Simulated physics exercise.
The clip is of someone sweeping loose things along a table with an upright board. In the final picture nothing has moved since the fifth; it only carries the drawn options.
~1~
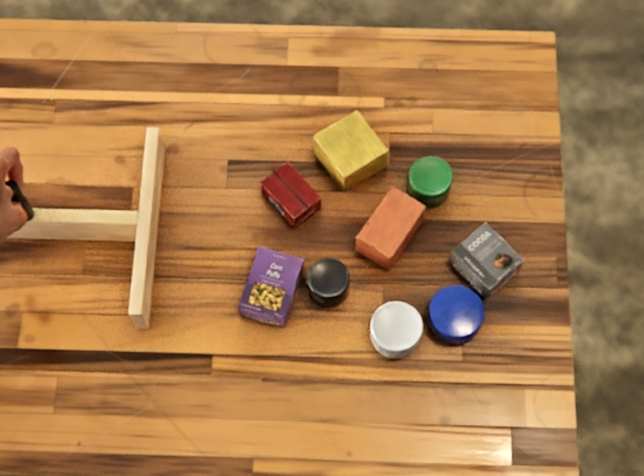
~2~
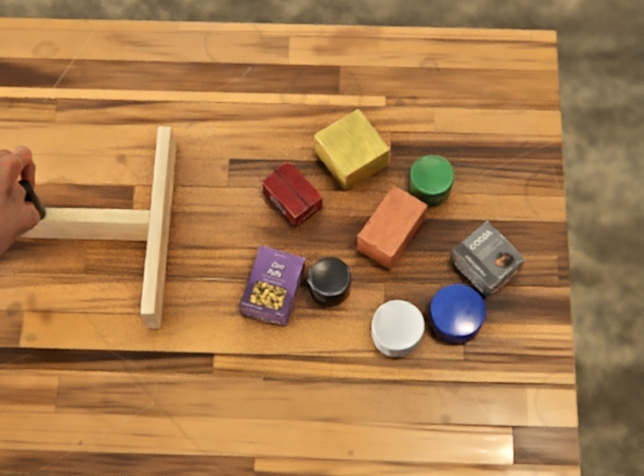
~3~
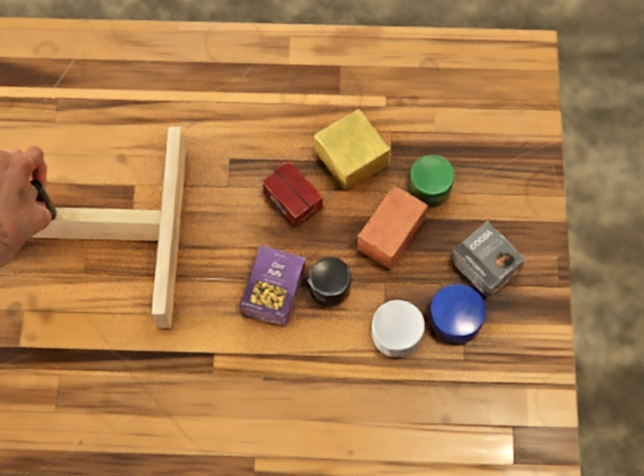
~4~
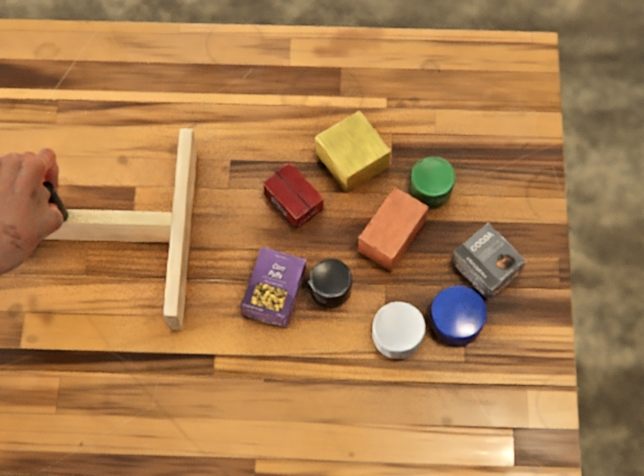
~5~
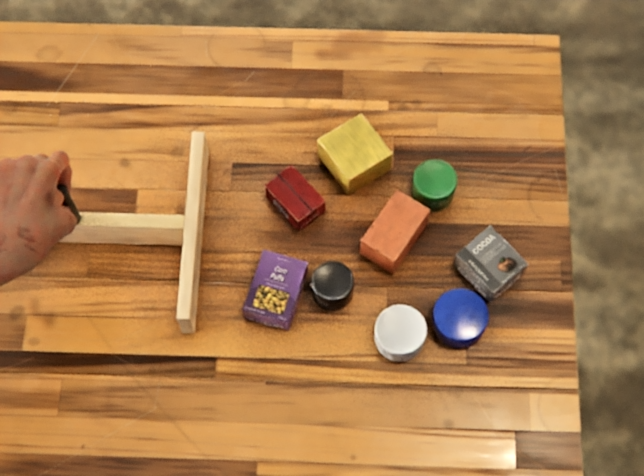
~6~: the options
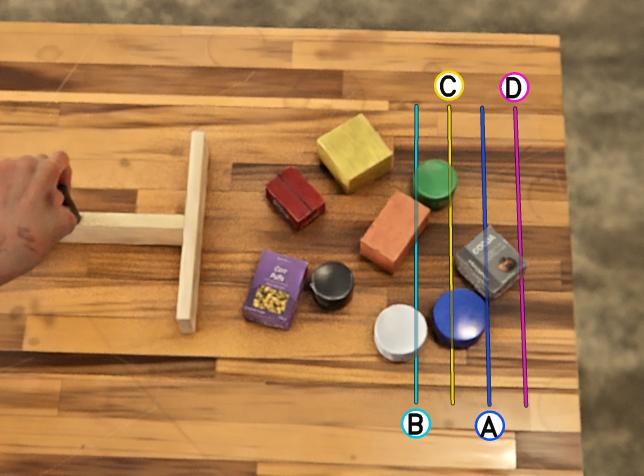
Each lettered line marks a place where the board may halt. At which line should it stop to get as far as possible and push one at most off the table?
A.
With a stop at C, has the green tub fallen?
No.
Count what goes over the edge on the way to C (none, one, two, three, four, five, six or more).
By then, none.
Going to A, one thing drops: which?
The grey packet.
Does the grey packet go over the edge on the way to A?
By then, yes.
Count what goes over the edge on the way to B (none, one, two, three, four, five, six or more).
By then, none.
On the copy, A at (486, 248); B at (416, 246); C at (451, 247); D at (520, 249).
On A. First, board (298, 225); purple packet (327, 290); black tub (372, 287).
Then, board (403, 228); grey packet (519, 266); blue pot (492, 332).
Finally, board (485, 230); grey packet over the edge; black tub (559, 291); one fallen.
By contrast, B is within the limit but short; C is within the limit but short; D drops three.
